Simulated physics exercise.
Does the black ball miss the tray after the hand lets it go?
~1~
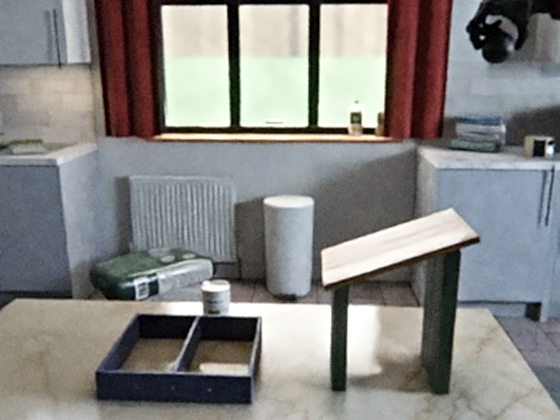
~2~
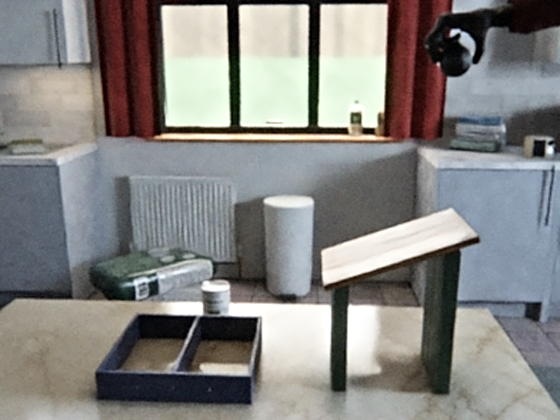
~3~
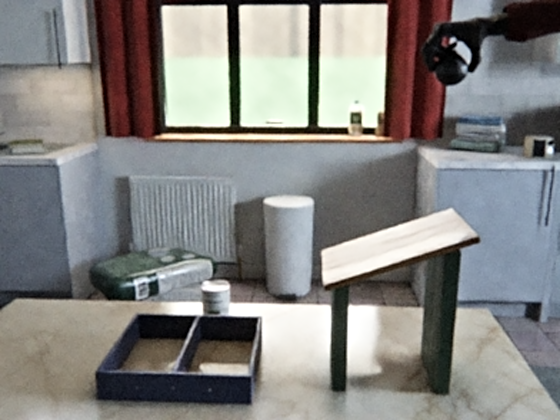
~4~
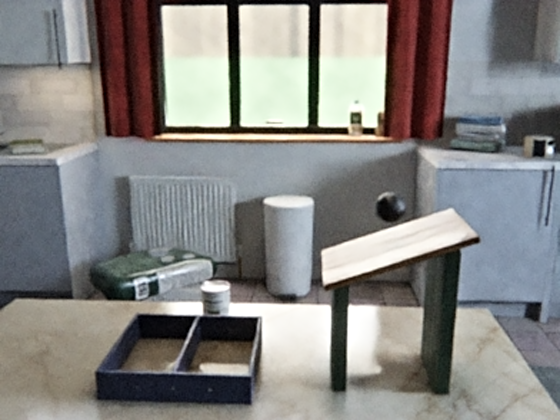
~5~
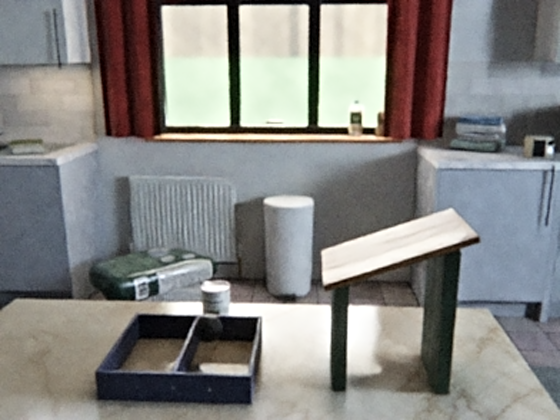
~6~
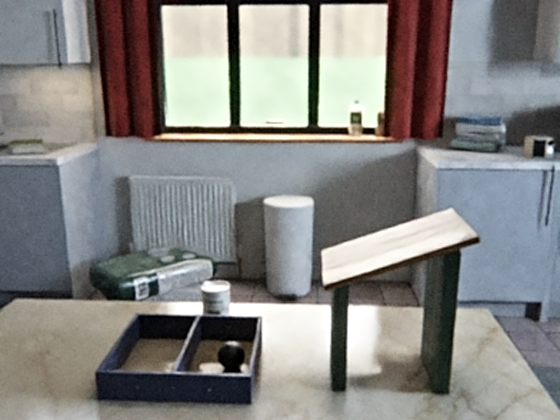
No, it ends up inside the tray, in the right bay, the one nearer the slanted board.
